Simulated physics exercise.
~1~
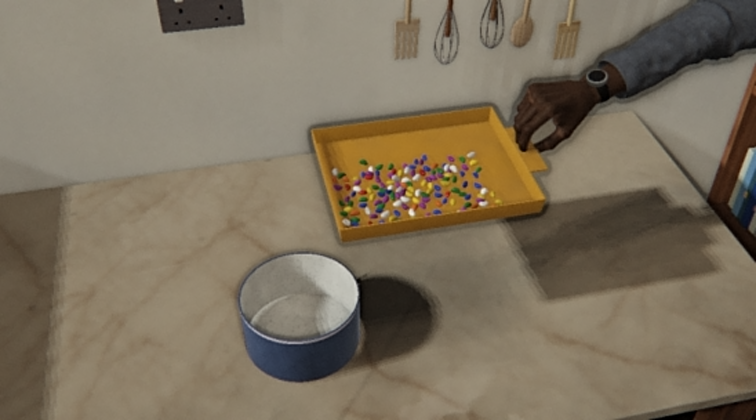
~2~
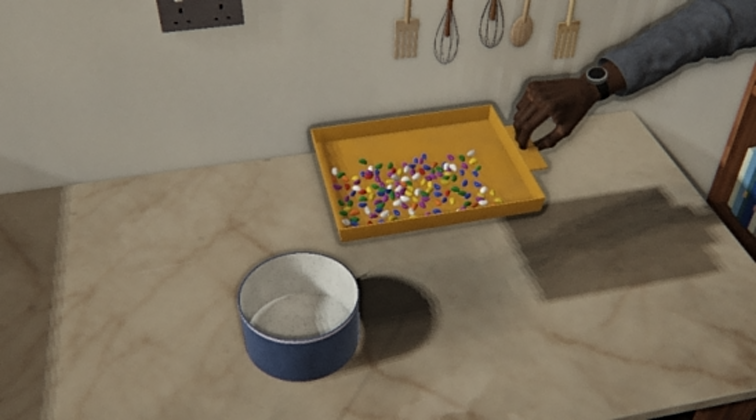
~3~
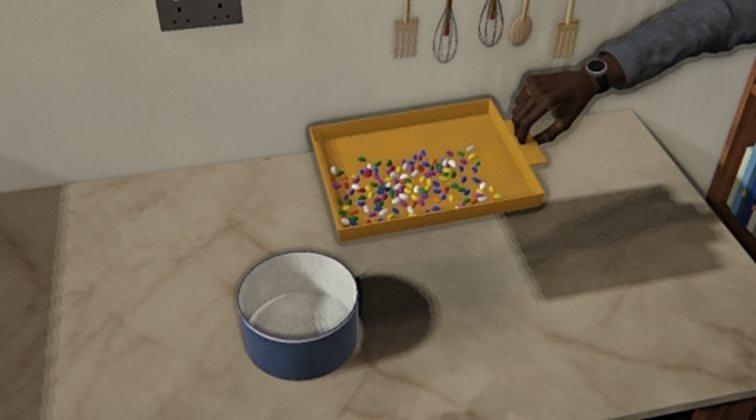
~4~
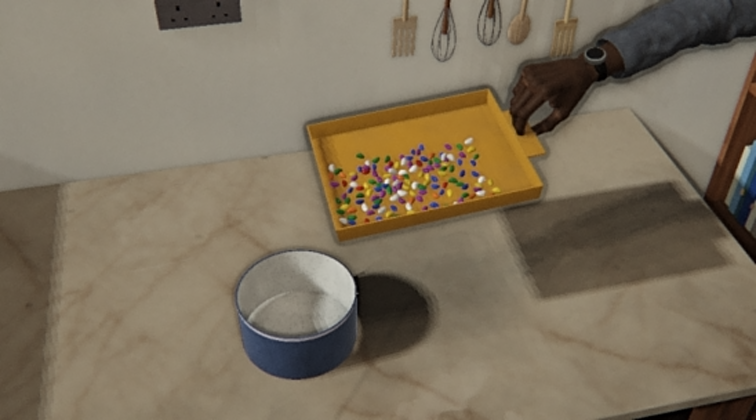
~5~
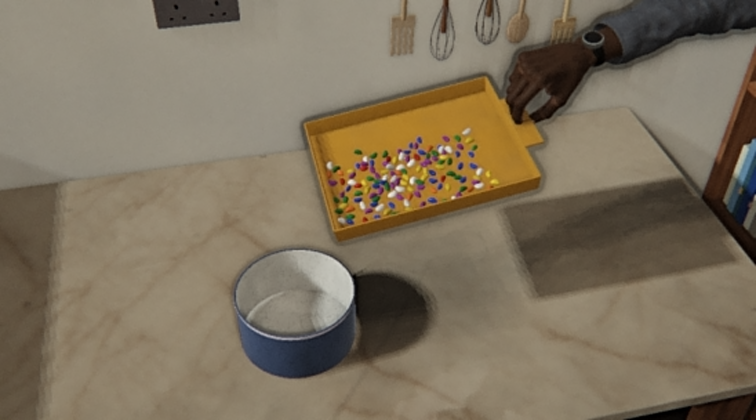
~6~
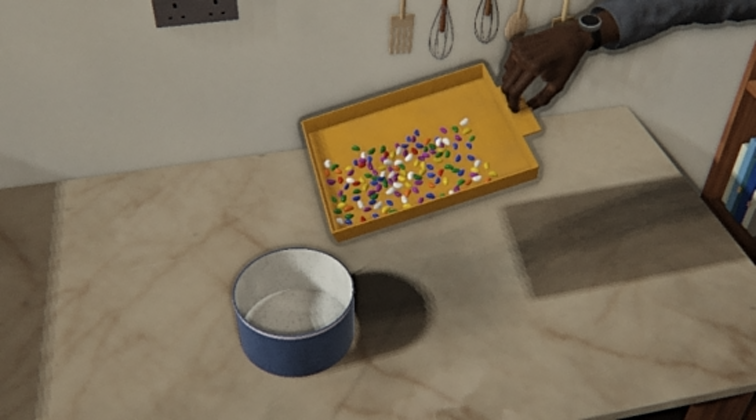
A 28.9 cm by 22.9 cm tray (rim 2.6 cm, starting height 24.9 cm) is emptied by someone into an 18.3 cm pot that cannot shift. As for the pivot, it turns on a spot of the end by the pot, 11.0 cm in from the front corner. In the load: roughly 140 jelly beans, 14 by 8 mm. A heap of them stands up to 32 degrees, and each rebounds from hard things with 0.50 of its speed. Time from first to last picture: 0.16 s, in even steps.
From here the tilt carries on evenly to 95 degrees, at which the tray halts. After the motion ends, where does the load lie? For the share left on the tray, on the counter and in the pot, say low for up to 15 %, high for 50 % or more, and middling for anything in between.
Tray - low, counter - low, pot - high.
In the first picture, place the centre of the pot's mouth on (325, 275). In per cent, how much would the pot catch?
Something like 60 per cent would settle in it.
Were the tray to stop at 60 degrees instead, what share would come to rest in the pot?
Around 20 in a hundred.
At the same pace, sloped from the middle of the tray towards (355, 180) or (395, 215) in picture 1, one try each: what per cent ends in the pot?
About 55 per cent on the first try and 50 per cent on the second.
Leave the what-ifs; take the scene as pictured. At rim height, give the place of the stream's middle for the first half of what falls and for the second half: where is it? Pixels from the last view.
(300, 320) or so first, later (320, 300).
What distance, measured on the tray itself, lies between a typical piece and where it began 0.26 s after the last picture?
Around 5 centimetres.
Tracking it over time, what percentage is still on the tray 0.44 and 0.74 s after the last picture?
In order, near 95 and near 20.
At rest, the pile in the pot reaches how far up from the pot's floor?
I'd put it at close to 1.5 centimetres.
Then, 0.26 s after the last picture, tilt 54 degrees; the tray holds 100 %, the pot 0 %.
Then, 0.44 s after the last picture, tilt 81 degrees; the tray holds 95 %, the pot 0 %.
Then, 0.74 s after the last picture, tilt 95 degrees; the tray holds 20 %, the pot 65 %.
In the end, tray 5 %, counter 5 %, pot 90 %.
